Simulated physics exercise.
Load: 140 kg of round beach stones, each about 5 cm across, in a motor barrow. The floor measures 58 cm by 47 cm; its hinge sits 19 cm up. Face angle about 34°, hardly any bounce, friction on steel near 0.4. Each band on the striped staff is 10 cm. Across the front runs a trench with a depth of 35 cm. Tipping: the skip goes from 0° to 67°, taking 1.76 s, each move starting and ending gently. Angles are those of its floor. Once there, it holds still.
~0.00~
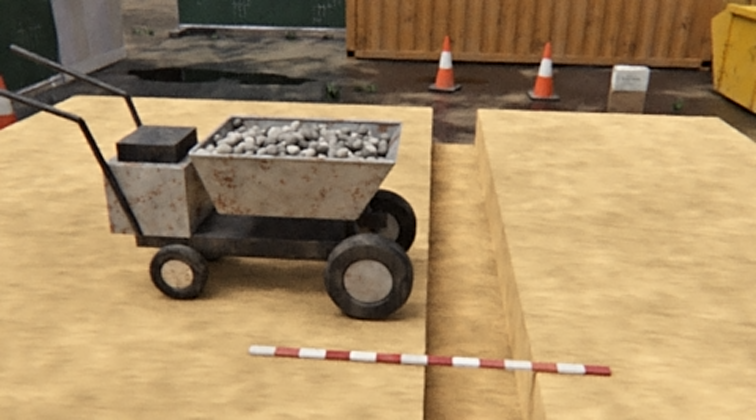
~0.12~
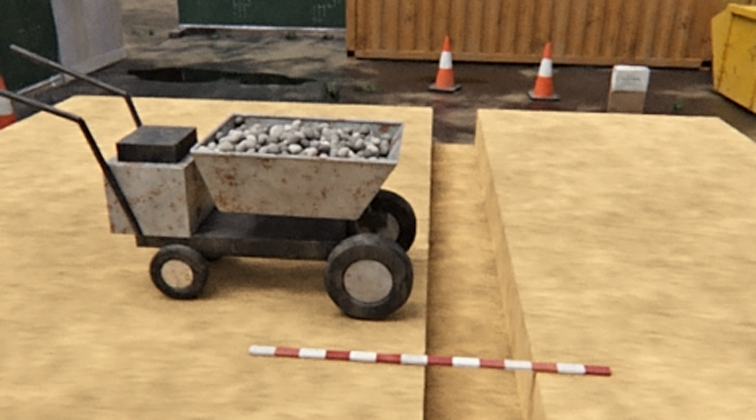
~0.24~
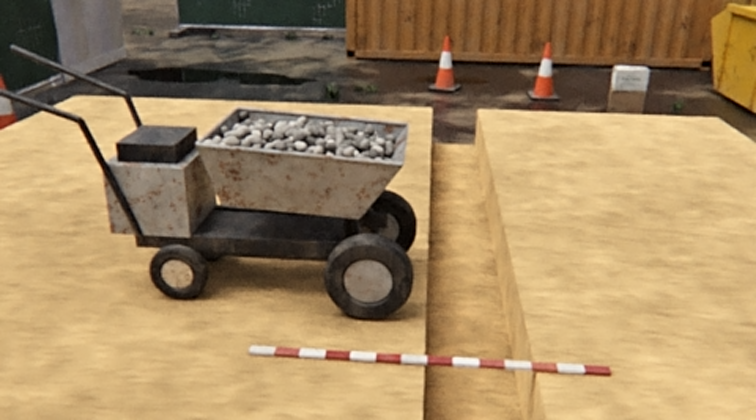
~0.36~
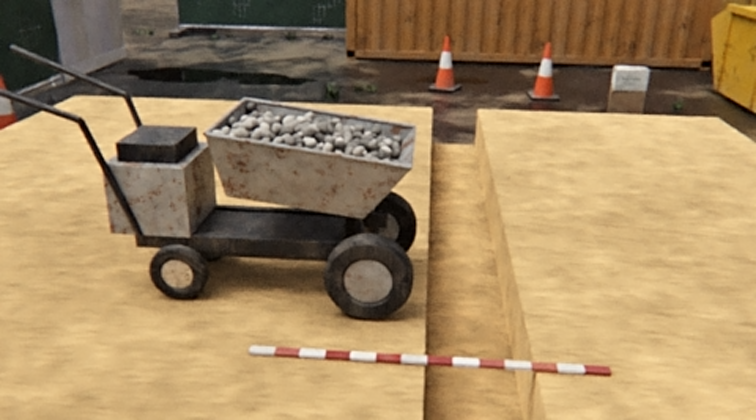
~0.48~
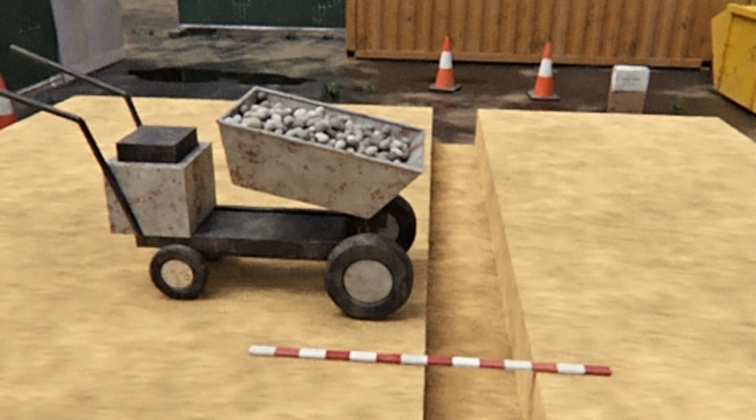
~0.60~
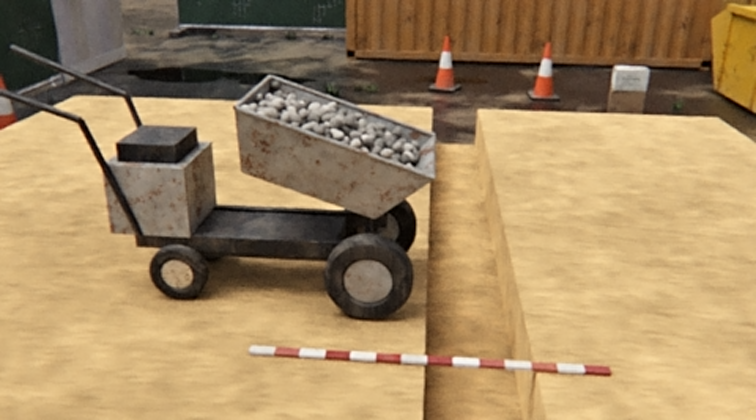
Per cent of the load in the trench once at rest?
About 46 %.
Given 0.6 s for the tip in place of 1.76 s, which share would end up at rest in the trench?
It'd be some 30 per cent.
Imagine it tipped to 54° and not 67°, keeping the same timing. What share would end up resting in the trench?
Then about 35 per cent.
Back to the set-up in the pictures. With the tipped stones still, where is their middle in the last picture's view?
Resting centre: About (527, 289).
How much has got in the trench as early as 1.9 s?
By that moment, roughly 15 per cent of the load.
After 1.3 s the floor is at 57°; 99 % in the skip, 1 % in the trench; the foremost stones are at (504, 230).
After 1.9 s the floor is at 67°; 51 % in the skip, 13 % in the trench, 35 % past the trench; the foremost stones are at (643, 292).
After 2.2 s the floor is at 67°; 31 % in the skip, 21 % in the trench, 49 % past the trench; the foremost stones are at (724, 295).
After 4.2 s the floor is at 67°; 7 % in the skip, 46 % in the trench, 47 % past the trench; the foremost stones are past the picture's edge.
